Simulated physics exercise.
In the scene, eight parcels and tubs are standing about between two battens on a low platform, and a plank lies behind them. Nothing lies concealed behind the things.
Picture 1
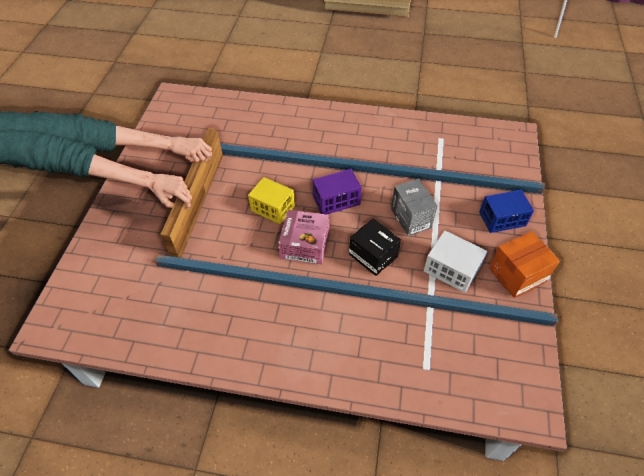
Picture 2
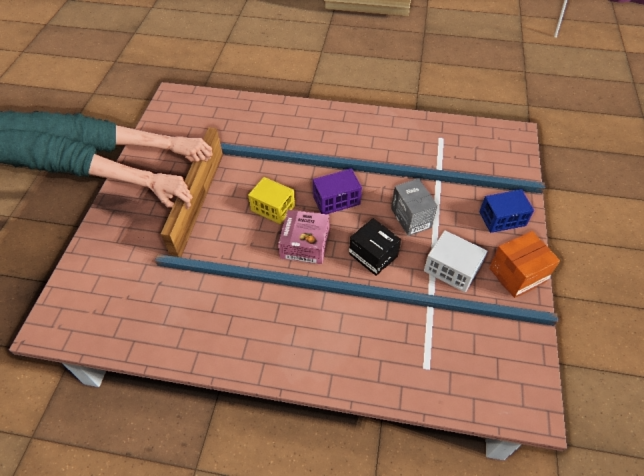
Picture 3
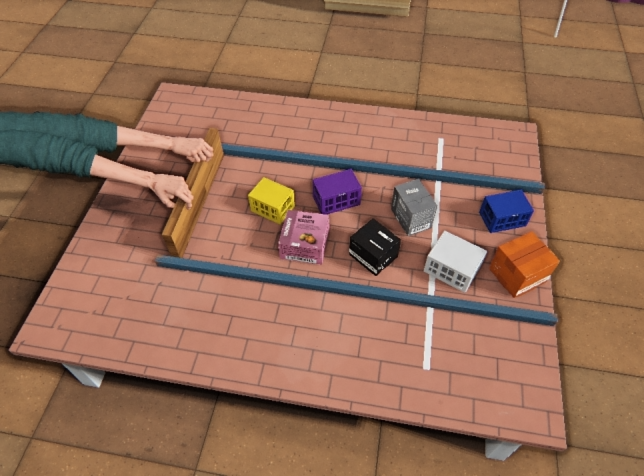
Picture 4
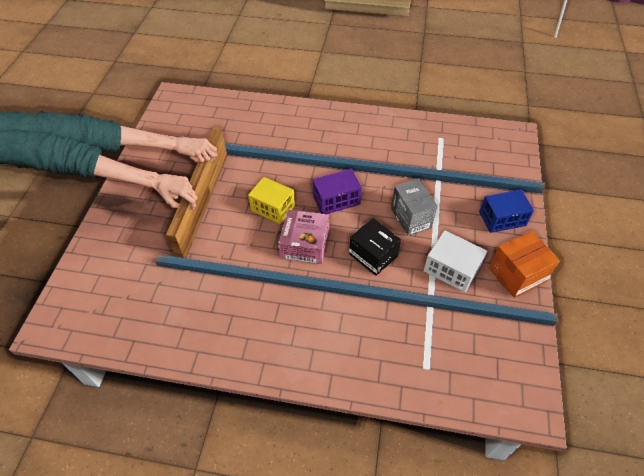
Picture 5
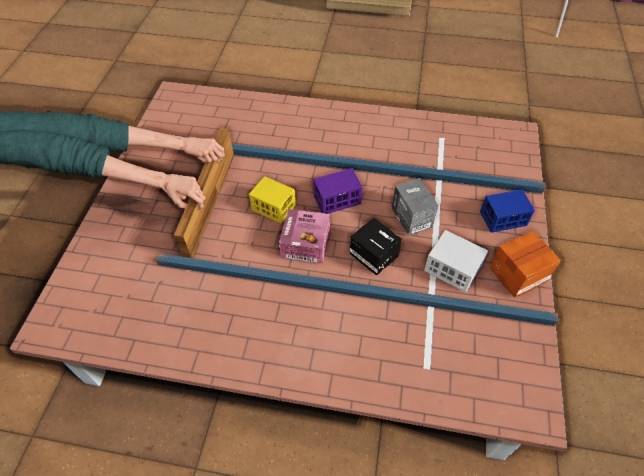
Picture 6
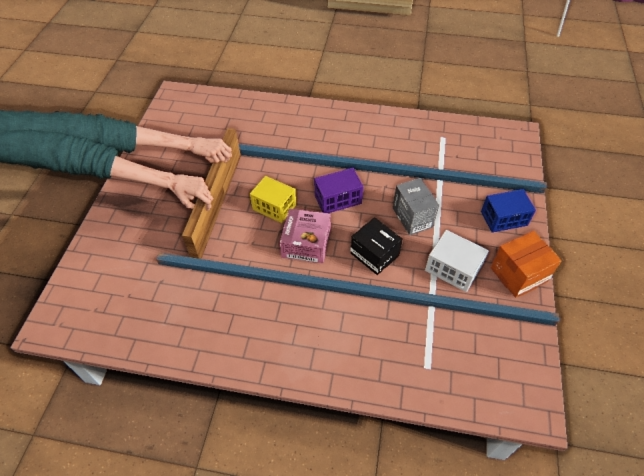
A wooden plank, gripped by two hands in green sleeves reaching in from the left, slides slowly a short way to the right across a low, brick-patterned platform seen from above at an angle. Ahead of it, between two blue battens, sit yellow, purple, pink, black and grey items, with white, blue and orange ones farther right near a white line. None of them visibly shifts, and the view stays still.
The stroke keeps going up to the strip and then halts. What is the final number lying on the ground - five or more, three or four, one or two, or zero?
I reckon the ones pushed off reach one but not past two.
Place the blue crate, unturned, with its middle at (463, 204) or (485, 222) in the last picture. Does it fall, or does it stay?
In turn it stays put; stays put.
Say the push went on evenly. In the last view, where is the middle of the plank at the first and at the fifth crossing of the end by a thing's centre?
Around (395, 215); afterwards around (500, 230).
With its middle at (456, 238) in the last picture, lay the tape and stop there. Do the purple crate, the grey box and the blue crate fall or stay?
The purple crate stays put, the grey box stays put, the blue crate stays put.
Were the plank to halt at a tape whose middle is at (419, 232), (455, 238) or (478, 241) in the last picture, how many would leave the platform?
Down on the ground: 1, 2 and 3.
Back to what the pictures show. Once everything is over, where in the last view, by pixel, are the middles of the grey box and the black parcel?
Final centres, first then second: (491, 214), (504, 255).
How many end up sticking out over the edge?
1 in all.
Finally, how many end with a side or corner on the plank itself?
3.
Early on, none off yet; orange box at rest near (525, 264); blue crate at rest near (508, 211); white crate at rest near (456, 261).
A while later, none off yet; orange box travelled about its own width near (558, 271); blue crate at rest near (508, 211); white crate travelled about its own width near (501, 265).
Finally, the number that fall off is one or two; lost, orange box.
